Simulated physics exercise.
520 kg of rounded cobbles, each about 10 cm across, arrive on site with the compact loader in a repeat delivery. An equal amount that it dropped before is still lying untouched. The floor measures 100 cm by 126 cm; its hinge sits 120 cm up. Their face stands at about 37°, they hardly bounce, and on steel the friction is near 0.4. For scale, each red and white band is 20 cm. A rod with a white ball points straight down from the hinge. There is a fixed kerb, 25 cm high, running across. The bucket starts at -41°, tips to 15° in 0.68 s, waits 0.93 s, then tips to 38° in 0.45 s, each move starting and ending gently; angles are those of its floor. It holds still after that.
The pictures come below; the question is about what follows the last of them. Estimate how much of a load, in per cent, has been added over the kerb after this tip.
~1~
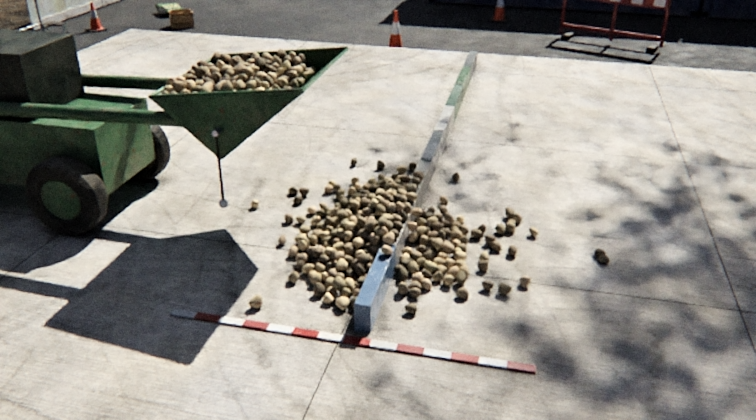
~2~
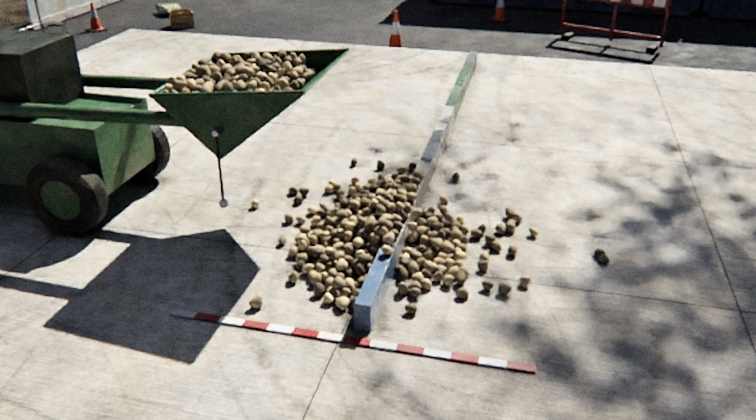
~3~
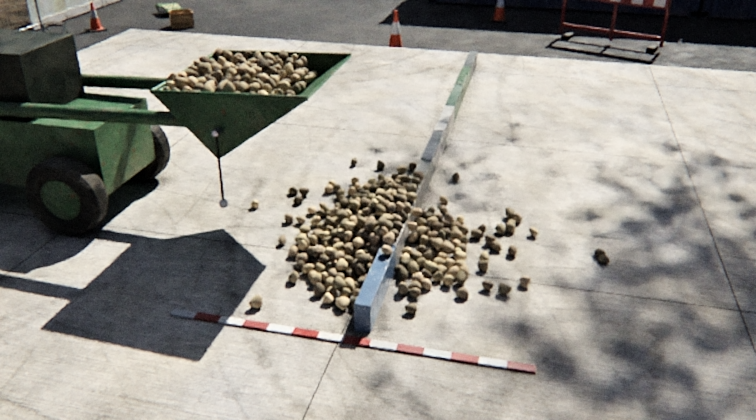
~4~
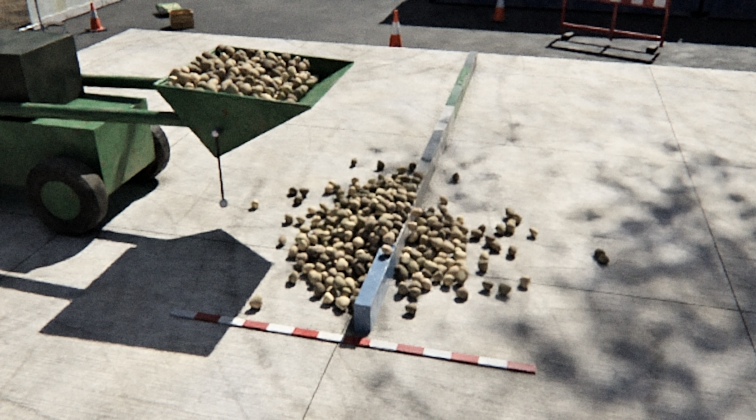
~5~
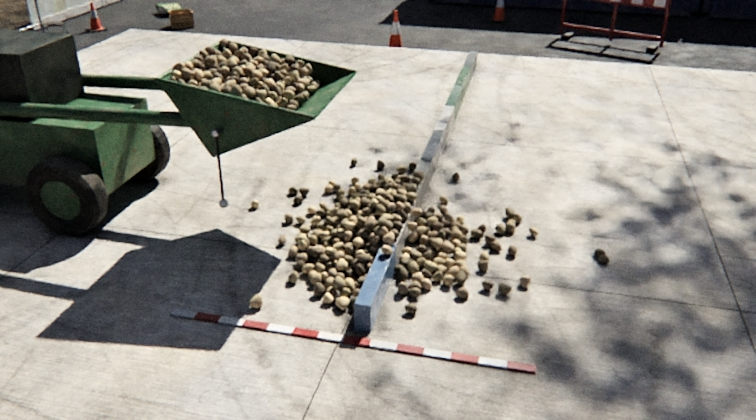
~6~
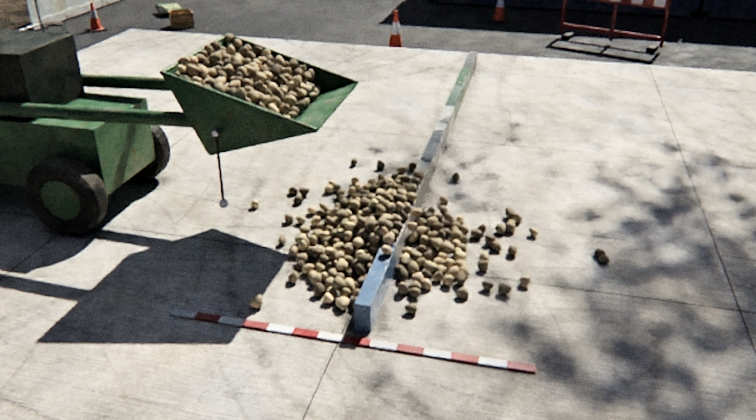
Roughly 5 per cent of a load has been added.
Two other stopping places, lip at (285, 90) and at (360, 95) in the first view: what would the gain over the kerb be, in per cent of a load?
About 0 per cent for the first, 55 per cent for the second.
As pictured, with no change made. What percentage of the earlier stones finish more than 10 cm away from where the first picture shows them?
Estimate: 10 %, roughly.
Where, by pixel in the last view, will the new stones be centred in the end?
In the last view, about pixel (344, 214).
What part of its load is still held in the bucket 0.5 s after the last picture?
About 100 percent.
Then, 0.2 s after the last picture the floor is at 6°; in per cent of one load, 100 in the bucket, 80 on this side of the kerb, 20 over the kerb; the foremost stones are at (538, 250).
Then, 0.5 s after the last picture the floor is at 15°; in per cent of one load, 100 in the bucket, 80 on this side of the kerb, 20 over the kerb; the foremost stones are at (538, 250).
Then, 2.2 s after the last picture the floor is at 38°; in per cent of one load, 4 in the bucket, 170 on this side of the kerb, 25 over the kerb; the foremost stones are at (539, 248).
Then, 5.0 s after the last picture the floor is at 38°; in per cent of one load, 0 in the bucket, 175 on this side of the kerb, 25 over the kerb; the foremost stones are at (539, 248). Net gain over the kerb, 5.
